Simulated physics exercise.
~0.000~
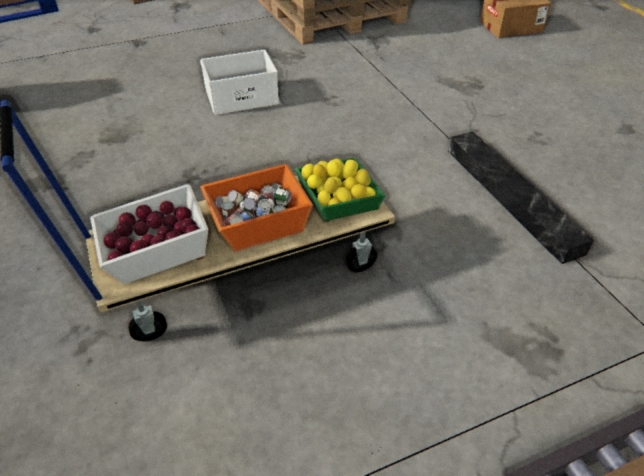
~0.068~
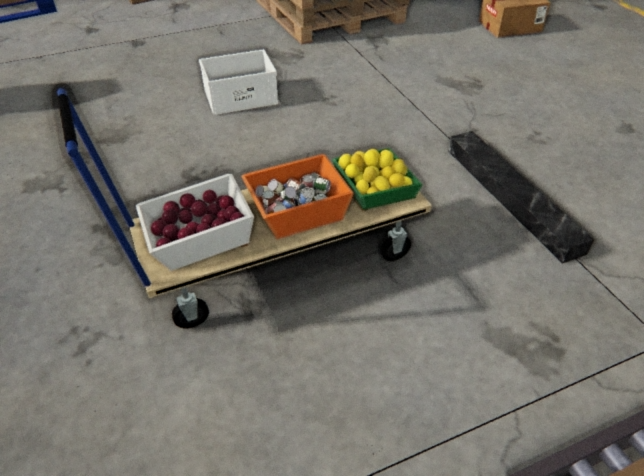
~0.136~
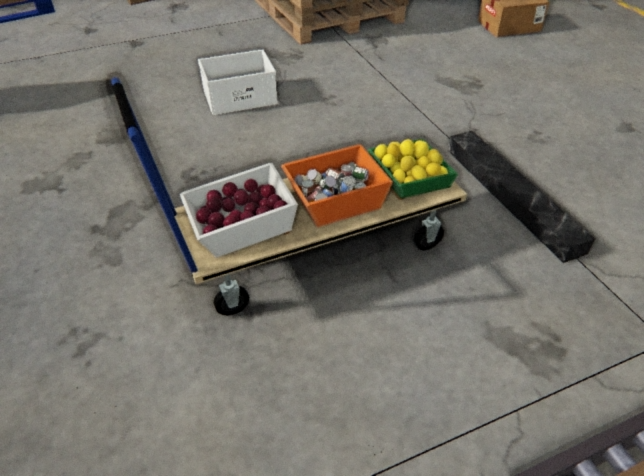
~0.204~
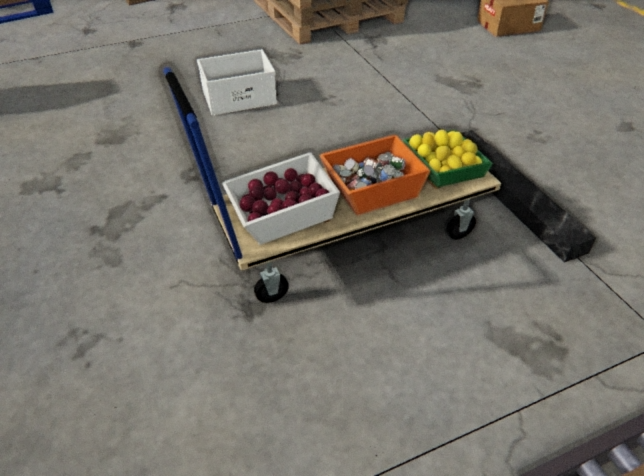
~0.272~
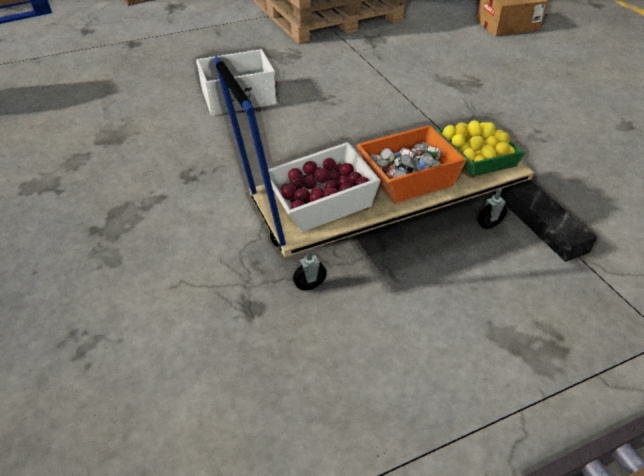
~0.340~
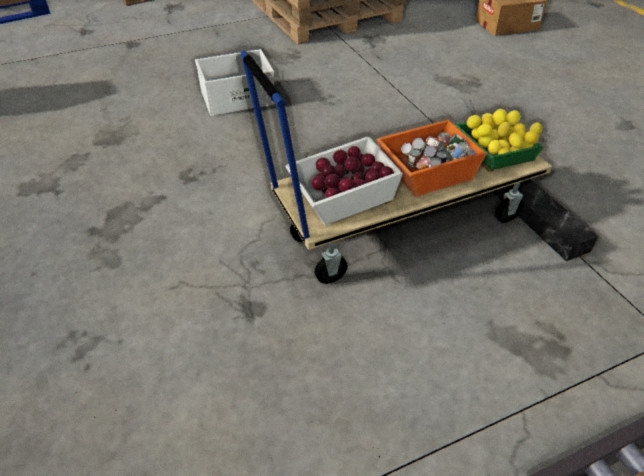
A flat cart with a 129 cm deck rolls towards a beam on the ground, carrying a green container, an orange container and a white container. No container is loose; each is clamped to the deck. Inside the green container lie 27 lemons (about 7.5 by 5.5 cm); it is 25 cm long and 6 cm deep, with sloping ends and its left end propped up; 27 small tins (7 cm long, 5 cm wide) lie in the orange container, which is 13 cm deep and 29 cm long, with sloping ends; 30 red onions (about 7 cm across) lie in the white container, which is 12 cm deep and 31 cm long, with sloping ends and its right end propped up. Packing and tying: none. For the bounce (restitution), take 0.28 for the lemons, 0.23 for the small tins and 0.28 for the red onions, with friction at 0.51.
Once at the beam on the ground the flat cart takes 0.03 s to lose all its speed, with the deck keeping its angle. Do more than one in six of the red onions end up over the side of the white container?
My guess is the spilled share will stay beneath a sixth.
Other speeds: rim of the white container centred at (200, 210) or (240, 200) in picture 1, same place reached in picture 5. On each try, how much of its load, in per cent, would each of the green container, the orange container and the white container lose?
Losses in order of the tries would be green container 30 and 10 %, orange container 0 and 0 %, white container 0 and 0 %.
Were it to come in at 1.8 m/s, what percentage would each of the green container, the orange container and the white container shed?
Then the green container sheds 10 per cent of its load, the orange container 0 per cent, and the white container 0 per cent.
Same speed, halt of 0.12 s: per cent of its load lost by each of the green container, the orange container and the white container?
That way you'd get green container at 30, orange container at 0, and white container at 0 percent.
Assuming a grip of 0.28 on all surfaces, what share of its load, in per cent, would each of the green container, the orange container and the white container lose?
Green container 50%, orange container 10%, white container 0%.
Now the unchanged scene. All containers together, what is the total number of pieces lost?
Total: Around 16.
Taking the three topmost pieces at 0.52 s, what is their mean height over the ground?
Mean height: Some 60 cm.
After 0.40 s, green container 25 in, 2 out, orange container 26 in, 1 out and white container 30 in, 0 out.
After 0.52 s, green container 18 in, 9 out, orange container 24 in, 3 out and white container 30 in, 0 out.
After 0.75 s, green container 14 in, 13 out, orange container 23 in, 4 out and white container 30 in, 0 out.
Final count (at 1.25 s), green container 14 in, 13 out, orange container 23 in, 4 out and white container 30 in, 0 out. Asked share, 0 of 30, 0 per cent.
